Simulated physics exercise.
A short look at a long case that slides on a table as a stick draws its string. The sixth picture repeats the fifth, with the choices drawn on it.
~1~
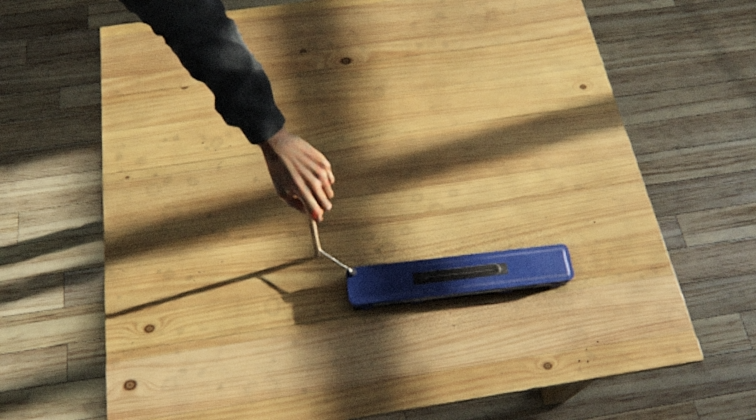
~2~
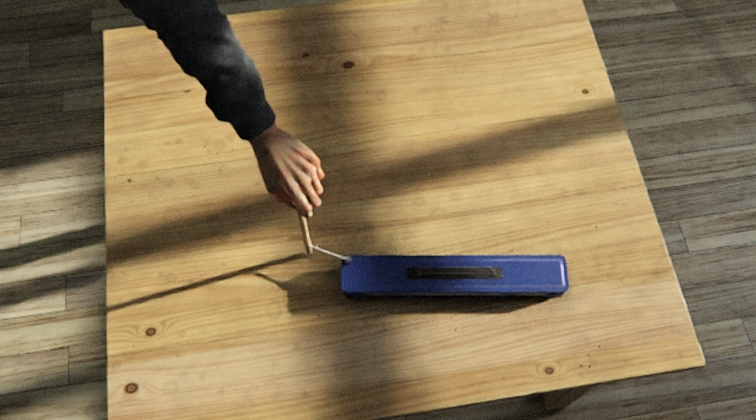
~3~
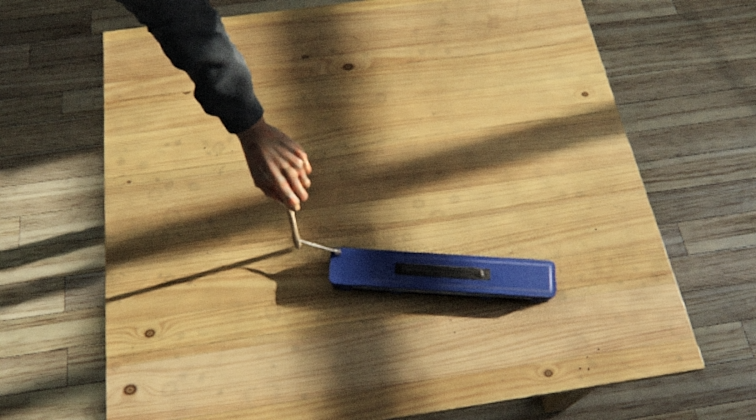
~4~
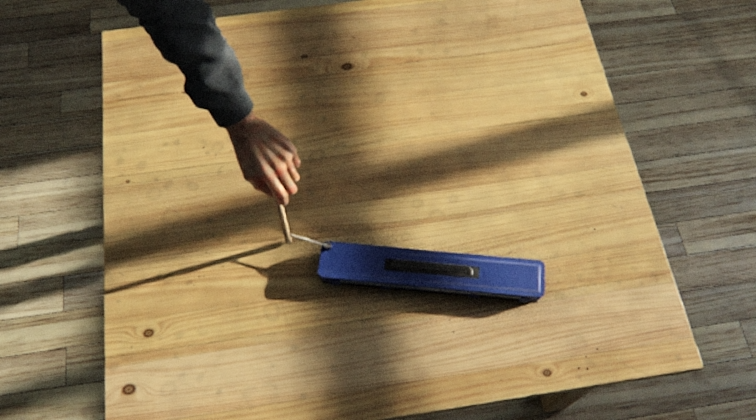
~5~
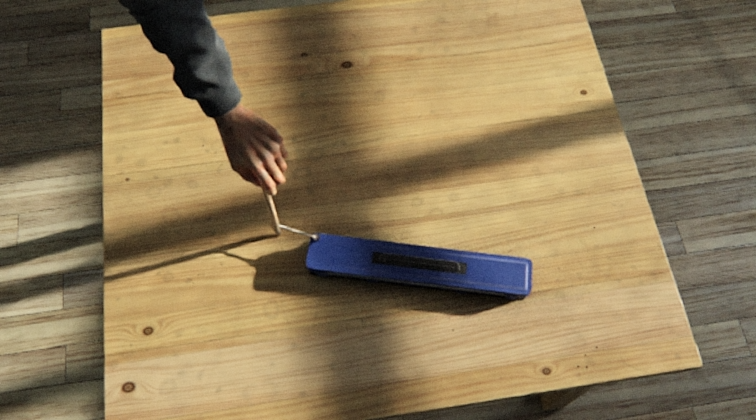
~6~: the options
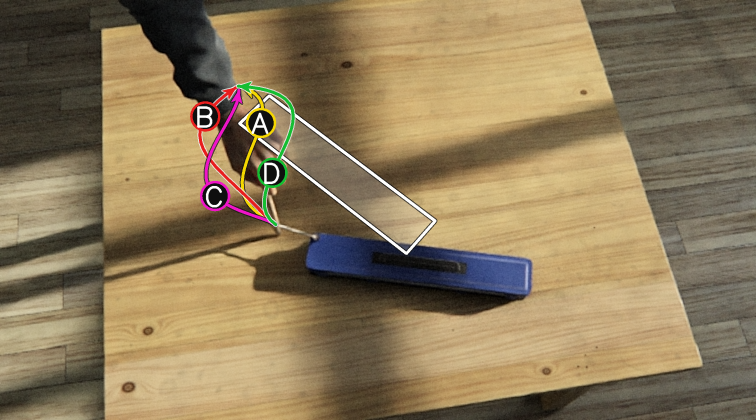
Long blue case sliding left across a wooden table, turning slightly, as a hand draws its string with a stick.
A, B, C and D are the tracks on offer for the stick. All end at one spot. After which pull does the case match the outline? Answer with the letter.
Choose path D.
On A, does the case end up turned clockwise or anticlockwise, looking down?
Clockwise.
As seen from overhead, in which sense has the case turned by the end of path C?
It turns clockwise.
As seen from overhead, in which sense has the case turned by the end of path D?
It turns clockwise.
On the copy, A from (276, 225) via (249, 155) to (243, 88); B from (276, 225) via (210, 159) to (236, 88); C from (276, 225) via (206, 171) to (239, 90); D from (276, 225) via (289, 135) to (238, 86); the outline at (335, 171).
On D. First, foot of the stick (277, 165), middle of the case (389, 244).
Then, foot of the stick (290, 105), middle of the case (369, 207).
Finally, foot of the stick (238, 87), middle of the case (334, 171); it lies in the outline.
By contrast, A leaves its middle at (323, 180); B leaves its middle at (301, 189); C leaves its middle at (308, 190).
